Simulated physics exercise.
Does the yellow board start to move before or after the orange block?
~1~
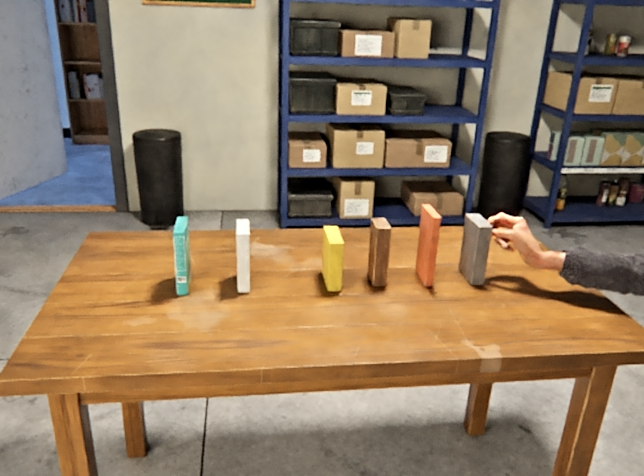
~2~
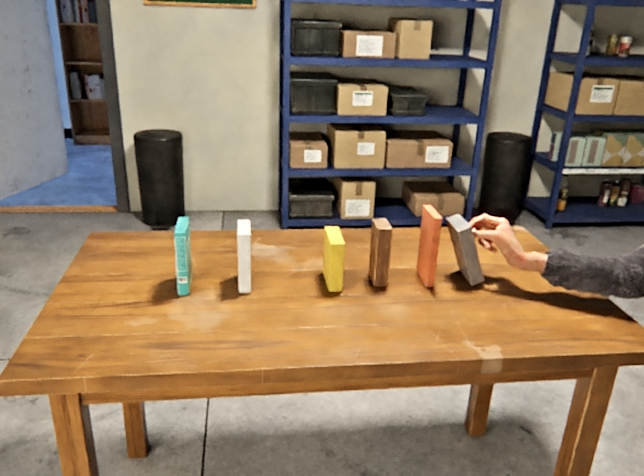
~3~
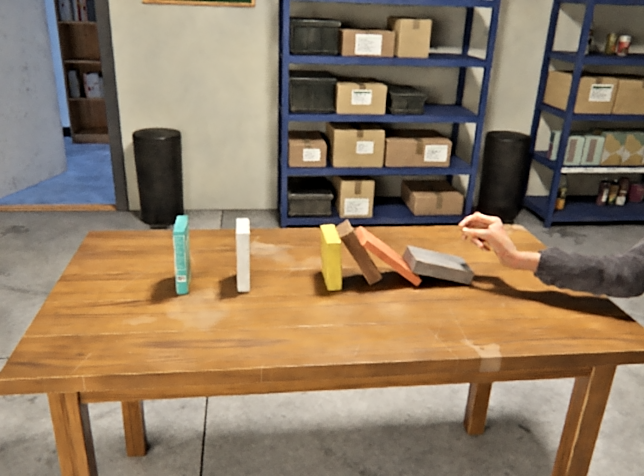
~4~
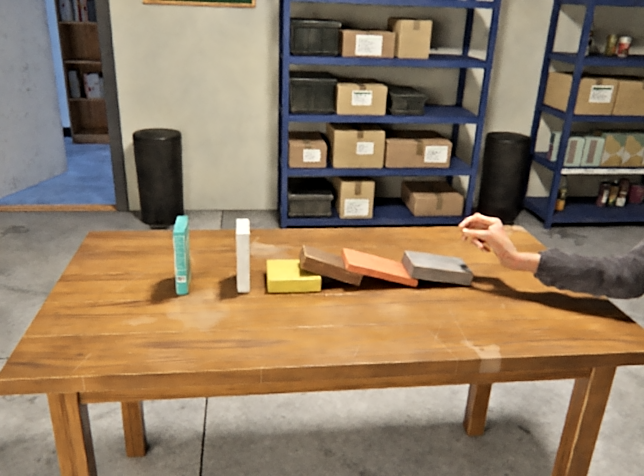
The yellow board starts to move after the orange block. The orange block is already leaning over while the yellow board still stands upright.
